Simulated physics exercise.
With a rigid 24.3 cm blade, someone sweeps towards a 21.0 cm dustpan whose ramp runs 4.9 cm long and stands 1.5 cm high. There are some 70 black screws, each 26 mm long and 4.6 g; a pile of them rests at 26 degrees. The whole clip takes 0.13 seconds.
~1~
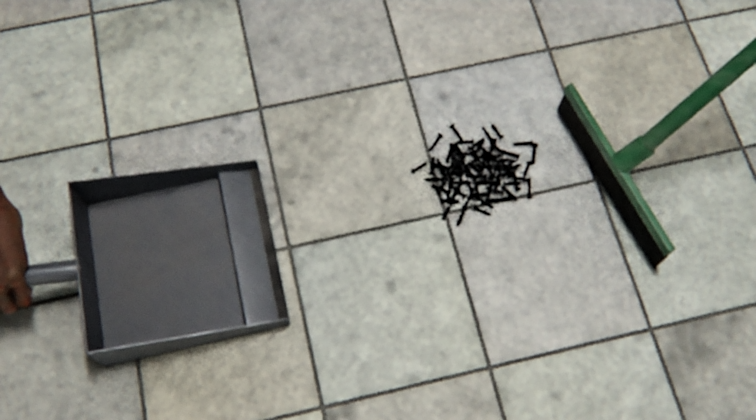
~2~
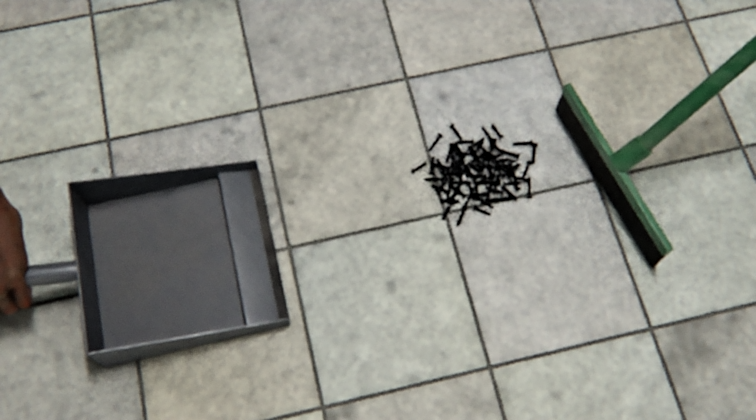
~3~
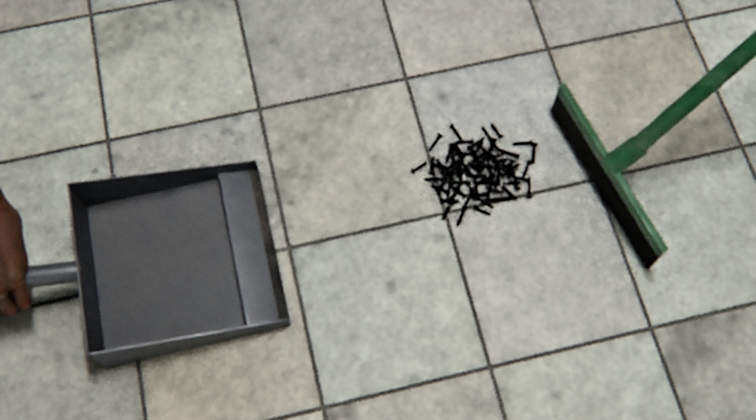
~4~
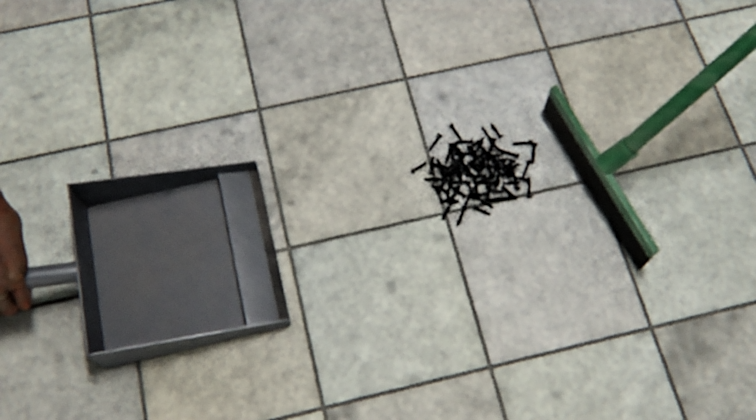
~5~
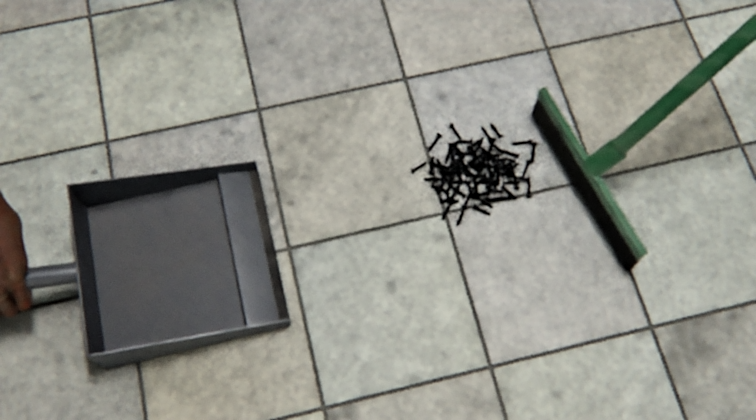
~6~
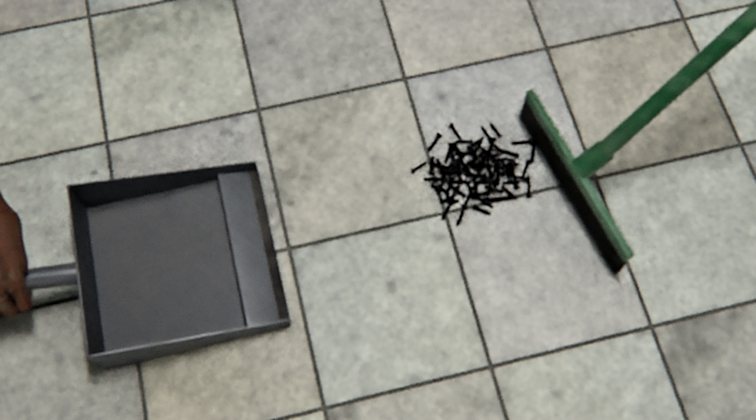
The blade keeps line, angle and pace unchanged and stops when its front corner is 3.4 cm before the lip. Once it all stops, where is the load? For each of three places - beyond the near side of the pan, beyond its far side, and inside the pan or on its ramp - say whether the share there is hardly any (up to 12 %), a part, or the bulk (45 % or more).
Near side: Hardly any, far side: Hardly any, pan: Hardly any.
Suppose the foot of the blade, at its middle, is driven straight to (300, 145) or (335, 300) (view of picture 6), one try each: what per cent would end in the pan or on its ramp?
Close to 0 and 10 in a hundred, in that order.
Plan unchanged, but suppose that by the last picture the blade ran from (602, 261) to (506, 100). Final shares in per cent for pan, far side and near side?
Pan 25 % / far 10 % / near 5 %.
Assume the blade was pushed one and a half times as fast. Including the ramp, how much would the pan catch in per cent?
I'd put it at roughly 25 per cent.
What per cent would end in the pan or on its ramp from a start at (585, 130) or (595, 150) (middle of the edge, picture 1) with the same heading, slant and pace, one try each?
First try about 0 per cent, second about 5 per cent.
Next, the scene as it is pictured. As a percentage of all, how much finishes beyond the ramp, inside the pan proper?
Roughly 0 per cent.
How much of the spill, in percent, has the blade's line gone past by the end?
Estimate: Near 10 %.
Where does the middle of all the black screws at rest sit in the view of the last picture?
In the last view, approximately (288, 220).
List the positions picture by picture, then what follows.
The first frame shows blade from (668, 251) to (569, 91), moved 0.0 cm, 0 of the pieces shifted so far; middle of the pieces at (477, 166); pan at (170, 266).
The second frame shows blade from (666, 251) to (567, 91), moved 0.2 cm, 0 of the pieces shifted so far; middle of the pieces at (476, 166).
The third frame shows blade from (661, 251) to (562, 92), moved 0.8 cm, 0 of the pieces shifted so far; middle of the pieces at (476, 166).
The fourth frame shows blade from (652, 252) to (553, 93), moved 1.9 cm, 0 of the pieces shifted so far; middle of the pieces at (476, 165).
The fifth frame shows blade from (640, 254) to (542, 95), moved 3.3 cm, 0 of the pieces shifted so far; middle of the pieces at (476, 165).
The sixth frame shows blade from (627, 256) to (530, 97), moved 5.0 cm, 0 of the pieces shifted so far; middle of the pieces at (476, 165); pan at (170, 269).
Then, 0.27 s after the last picture, middle of the blade 22 cm from the lip; 0 % over the lip, far side 5 %, near side 0 %.
Then, 0.44 s after the last picture, middle of the blade 12 cm from the lip; 0 % over the lip, far side 5 %, near side 0 %.
Then, 0.74 s after the last picture, middle of the blade 6 cm from the lip; 5 % over the lip, far side 5 %, near side 5 %.
In the end, near side 5 %, far side 5 %, pan 5 %, in front of the lip or behind the blade 90 %.
